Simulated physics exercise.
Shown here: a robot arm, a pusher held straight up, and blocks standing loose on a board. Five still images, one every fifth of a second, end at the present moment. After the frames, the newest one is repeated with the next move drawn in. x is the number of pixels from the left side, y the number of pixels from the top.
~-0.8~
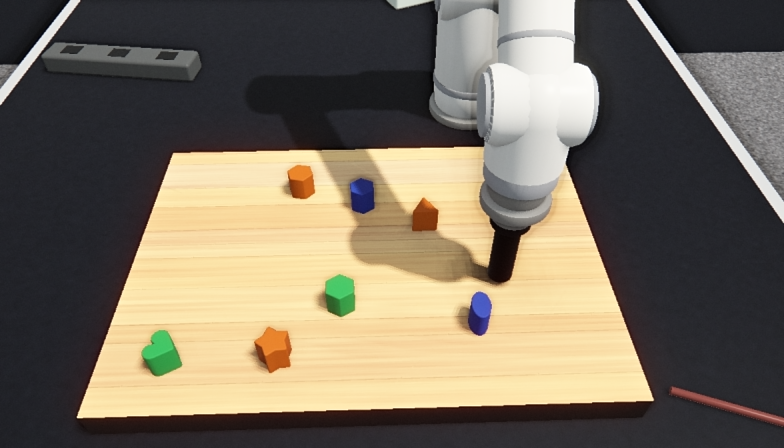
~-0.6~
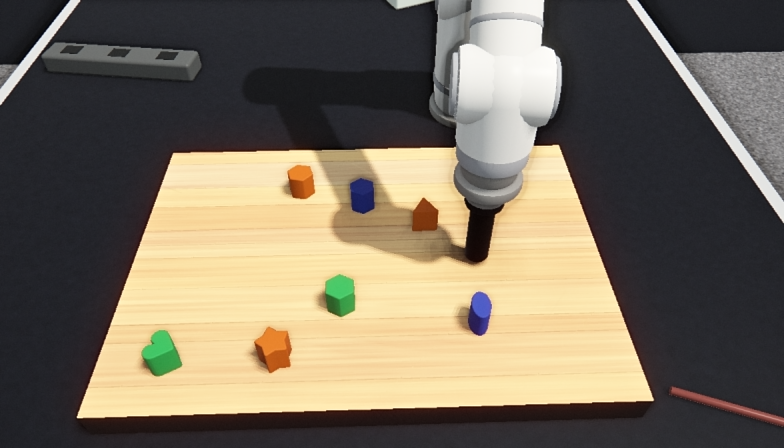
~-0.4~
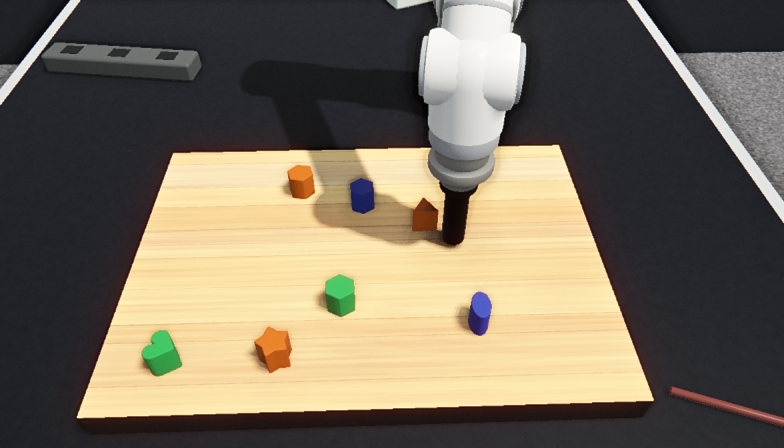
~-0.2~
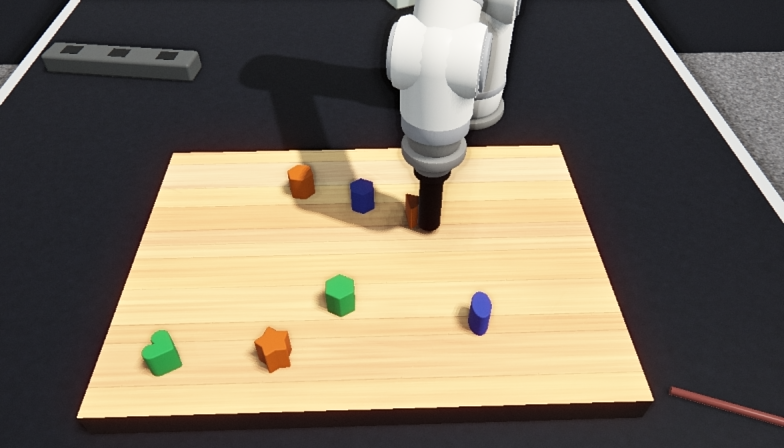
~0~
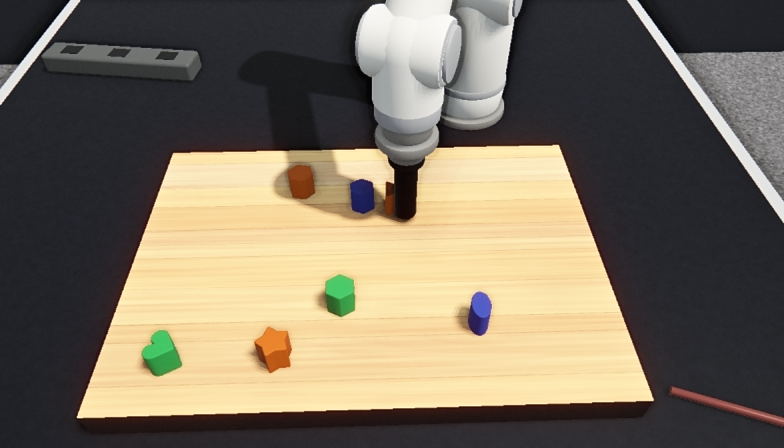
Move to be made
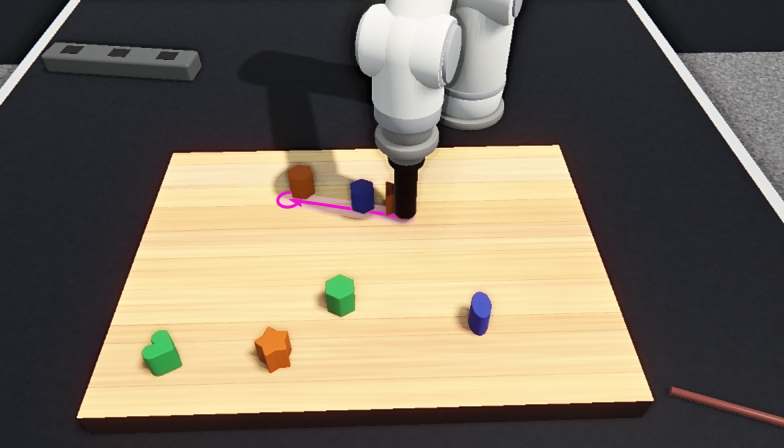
In the video, a robot arm moves a black upright pusher up and to the left across a wooden board of small coloured blocks, reaches the orange triangle, and pushes it a short way left toward the blue hexagon.
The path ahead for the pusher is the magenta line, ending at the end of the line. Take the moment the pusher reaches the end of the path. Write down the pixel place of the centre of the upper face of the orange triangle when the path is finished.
The point I'd pick in the picture is (380, 179).
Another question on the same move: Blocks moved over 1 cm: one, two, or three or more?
There will be three or more blocks that move more than 1 cm.
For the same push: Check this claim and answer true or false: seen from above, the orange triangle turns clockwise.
True
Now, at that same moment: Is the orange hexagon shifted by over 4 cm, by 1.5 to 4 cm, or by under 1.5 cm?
The orange hexagon moves 1.5-4 cm.
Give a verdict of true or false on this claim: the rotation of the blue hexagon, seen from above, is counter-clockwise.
That claim is false.
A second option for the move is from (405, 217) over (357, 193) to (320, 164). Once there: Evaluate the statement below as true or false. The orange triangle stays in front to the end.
The statement is incorrect.
The drawn path runs in a line from (405, 217) to (289, 200).
What follows on the original path. One third of the way, pusher (365, 206); blue hexagon (347, 181); orange triangle (380, 179), turned 30° clockwise.
Two thirds of the way, pusher (326, 200); blue hexagon (326, 171), turned 40° clockwise; orange triangle (380, 179), turned 30° clockwise.
At the end, pusher (288, 194); orange hexagon (290, 165), turned 55° clockwise; blue hexagon (325, 170), turned 45° clockwise; orange triangle (380, 179), turned 30° clockwise.
